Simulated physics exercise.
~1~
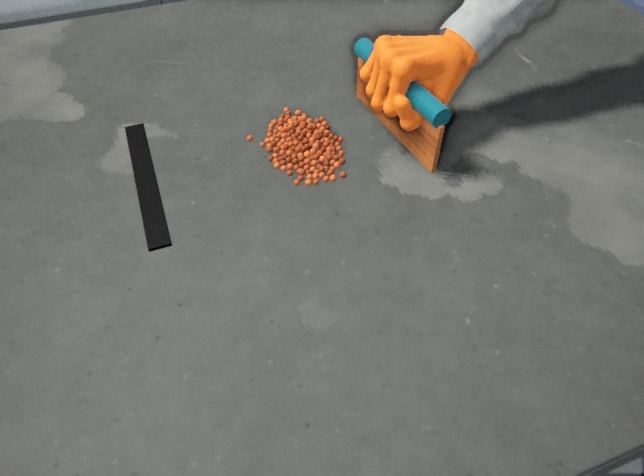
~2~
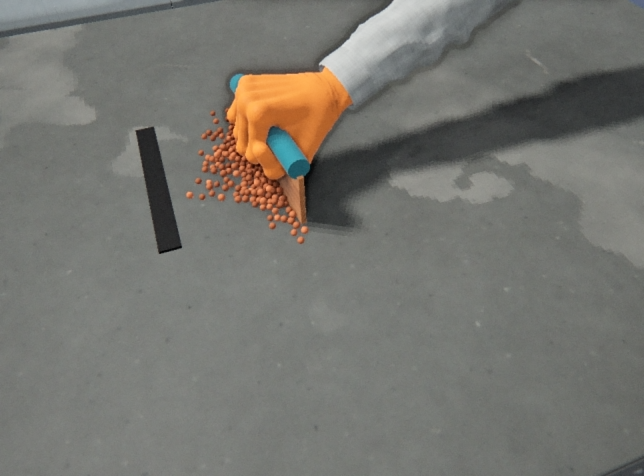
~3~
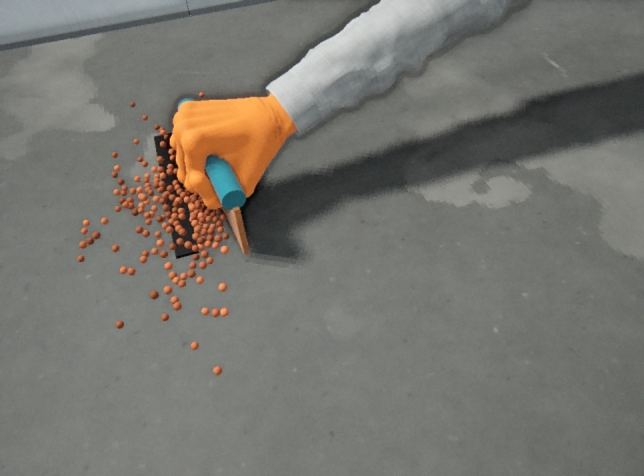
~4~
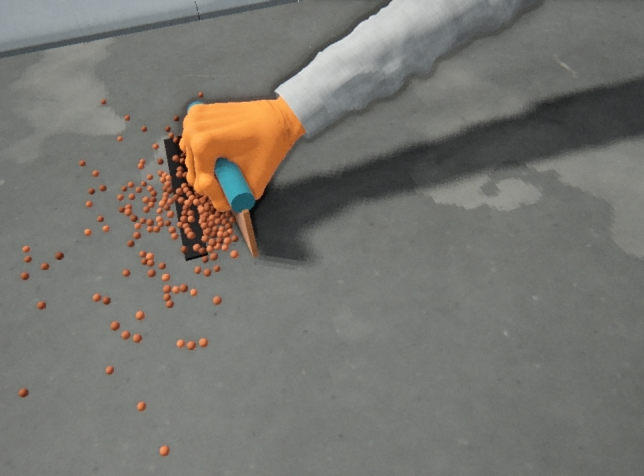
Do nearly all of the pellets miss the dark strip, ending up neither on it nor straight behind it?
No, a large share of the pellets ends up on the dark strip or straight behind it, though many others lie scattered elsewhere on the floor.
